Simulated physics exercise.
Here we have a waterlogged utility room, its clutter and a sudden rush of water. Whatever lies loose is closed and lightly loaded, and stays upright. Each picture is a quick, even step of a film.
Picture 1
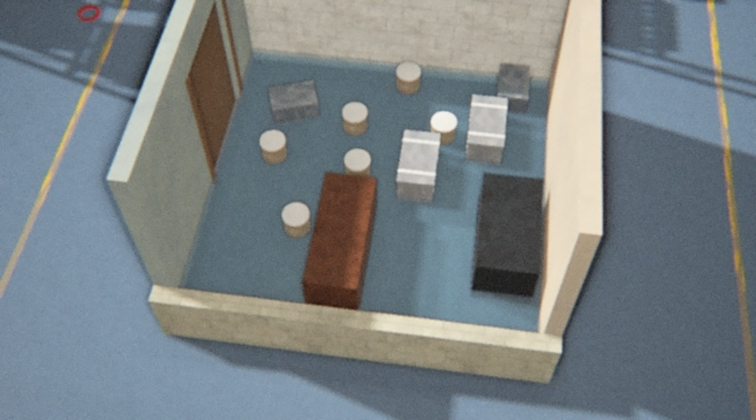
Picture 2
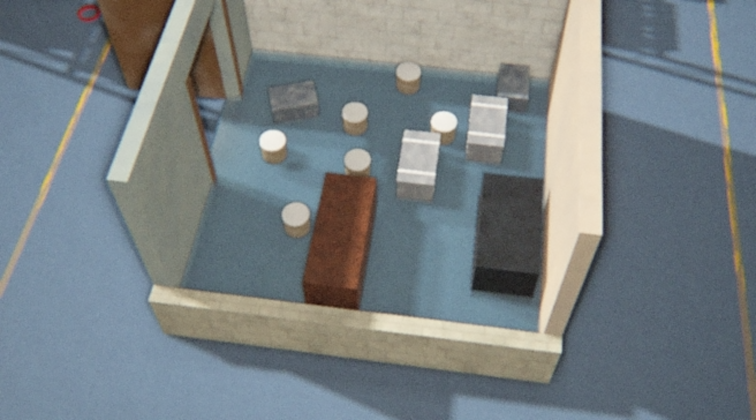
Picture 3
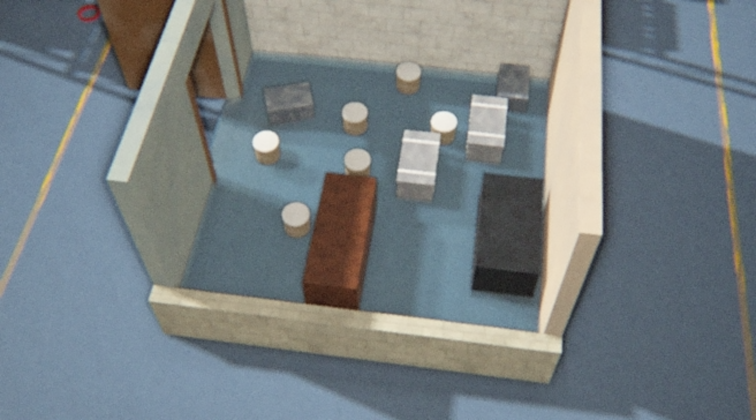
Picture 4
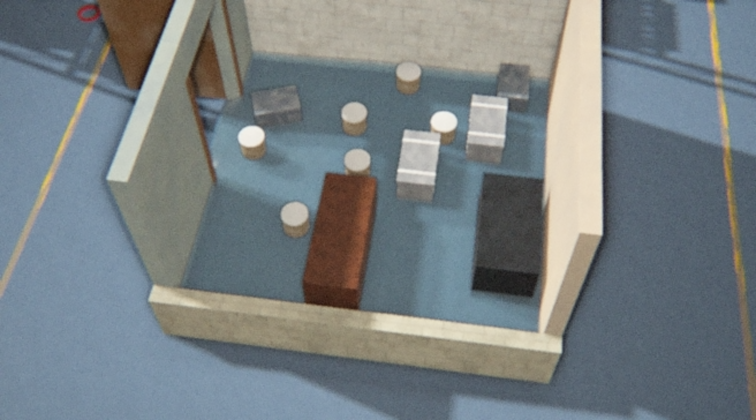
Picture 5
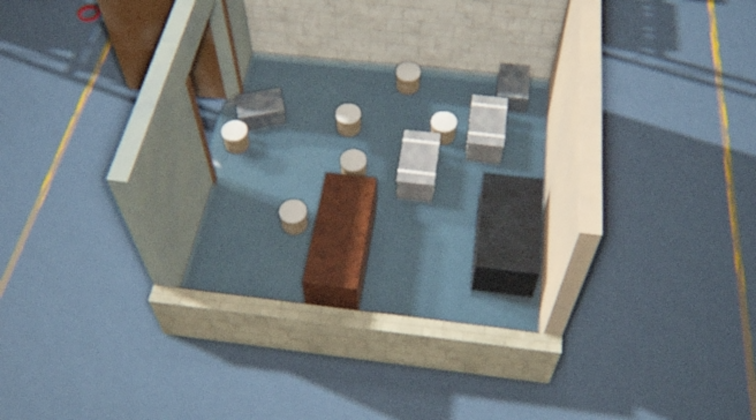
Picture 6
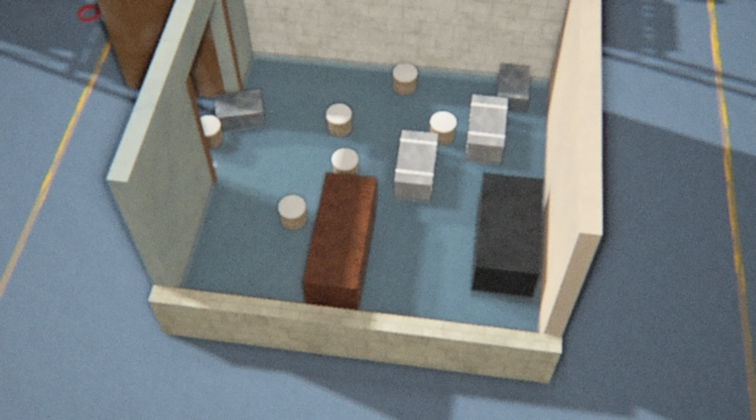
A brown door swings open, then a pail and grey crate drift left before others shift.
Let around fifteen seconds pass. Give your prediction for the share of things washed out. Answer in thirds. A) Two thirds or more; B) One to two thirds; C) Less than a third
Option A: Two thirds or more.
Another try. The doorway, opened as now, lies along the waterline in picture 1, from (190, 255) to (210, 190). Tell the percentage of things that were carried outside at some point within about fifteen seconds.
Near 40 percent.
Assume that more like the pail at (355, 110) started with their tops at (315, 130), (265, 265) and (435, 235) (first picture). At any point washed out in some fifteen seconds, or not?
The three, in sequence: Departs, remains behind and remains behind.
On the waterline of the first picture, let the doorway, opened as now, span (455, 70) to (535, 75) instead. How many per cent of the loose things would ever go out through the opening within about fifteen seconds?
Roughly 80 %.
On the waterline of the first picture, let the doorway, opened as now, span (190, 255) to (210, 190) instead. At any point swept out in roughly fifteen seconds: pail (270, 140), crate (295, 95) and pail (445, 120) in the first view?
Okay, one after another: Departs, then departs, then never departs.
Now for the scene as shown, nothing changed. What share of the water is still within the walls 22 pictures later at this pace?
I'd estimate some 54 percent of the water stays.
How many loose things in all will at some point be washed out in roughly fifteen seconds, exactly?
Count: 7.
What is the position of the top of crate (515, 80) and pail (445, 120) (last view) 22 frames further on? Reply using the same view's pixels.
Look for them around (462, 79) and (281, 107).
A moment on, 2 of 10 are out; 8 afloat.
Next, 4 of 10 are out; 6 afloat.
Later, 6 of 10 are out; 4 afloat.
In the end, 7 of 10 are out; 3 afloat.
